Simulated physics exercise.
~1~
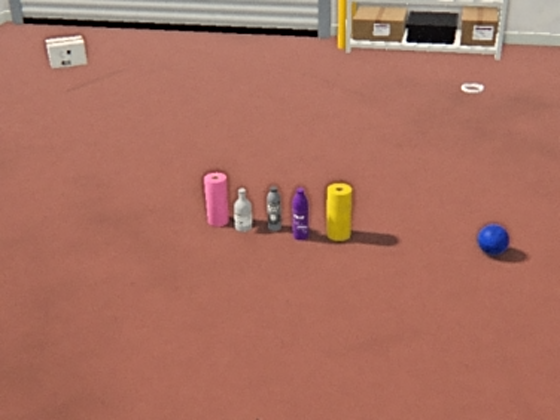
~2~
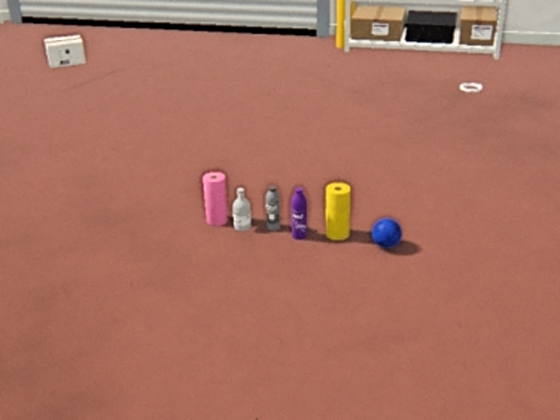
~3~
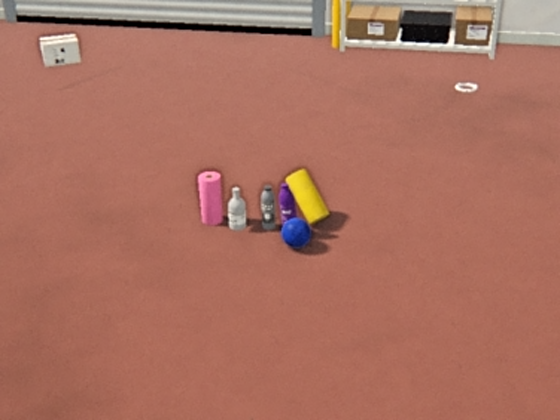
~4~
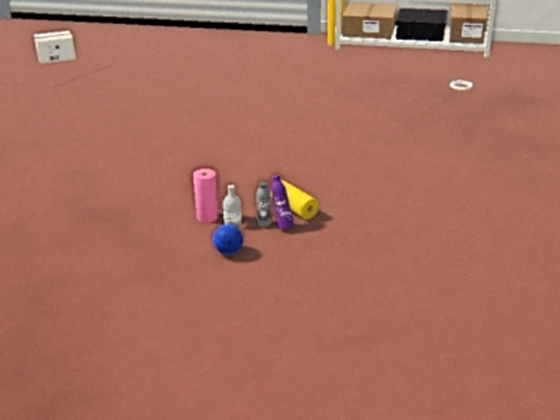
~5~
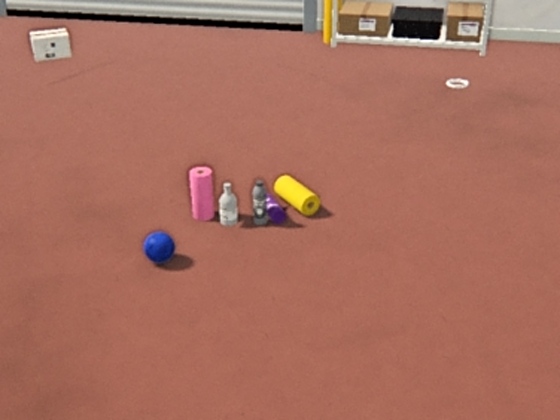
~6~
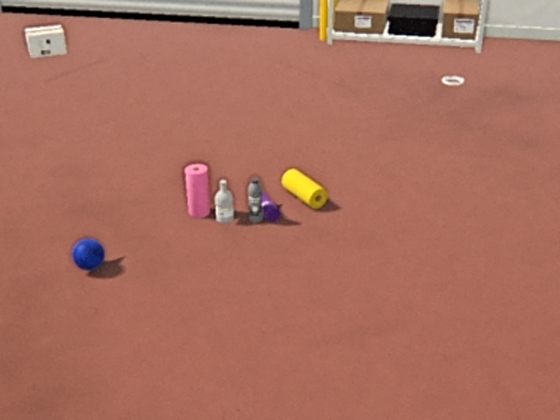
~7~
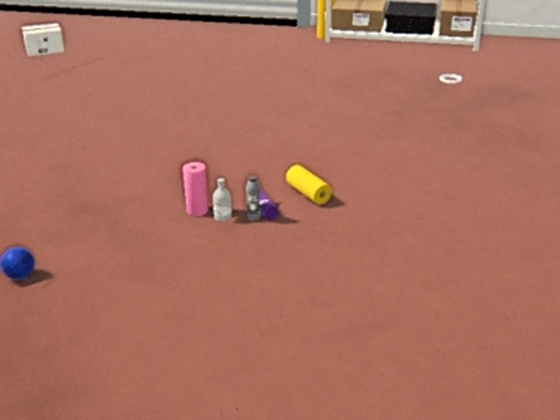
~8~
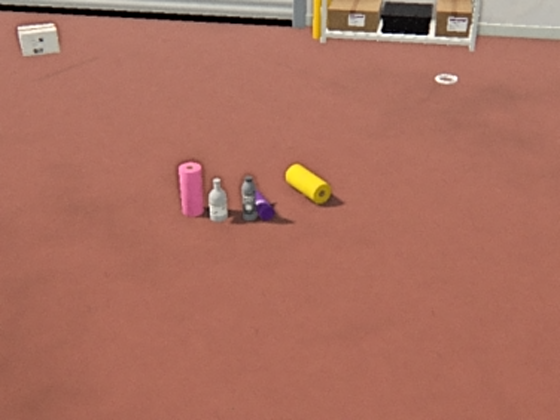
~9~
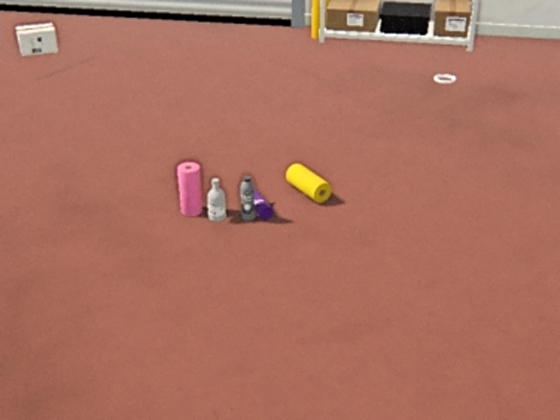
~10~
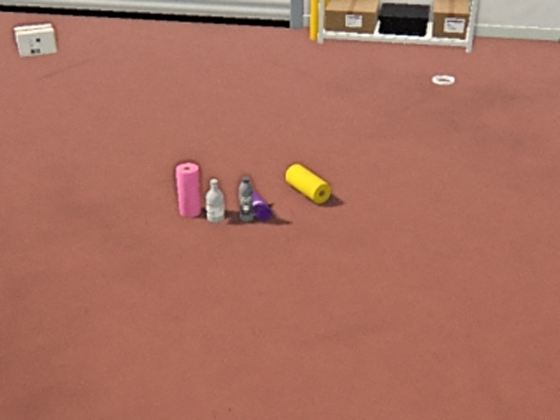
Blue ball rolling left across a reddish floor, toppling a yellow roll and purple bottle, then leaving three other objects standing.
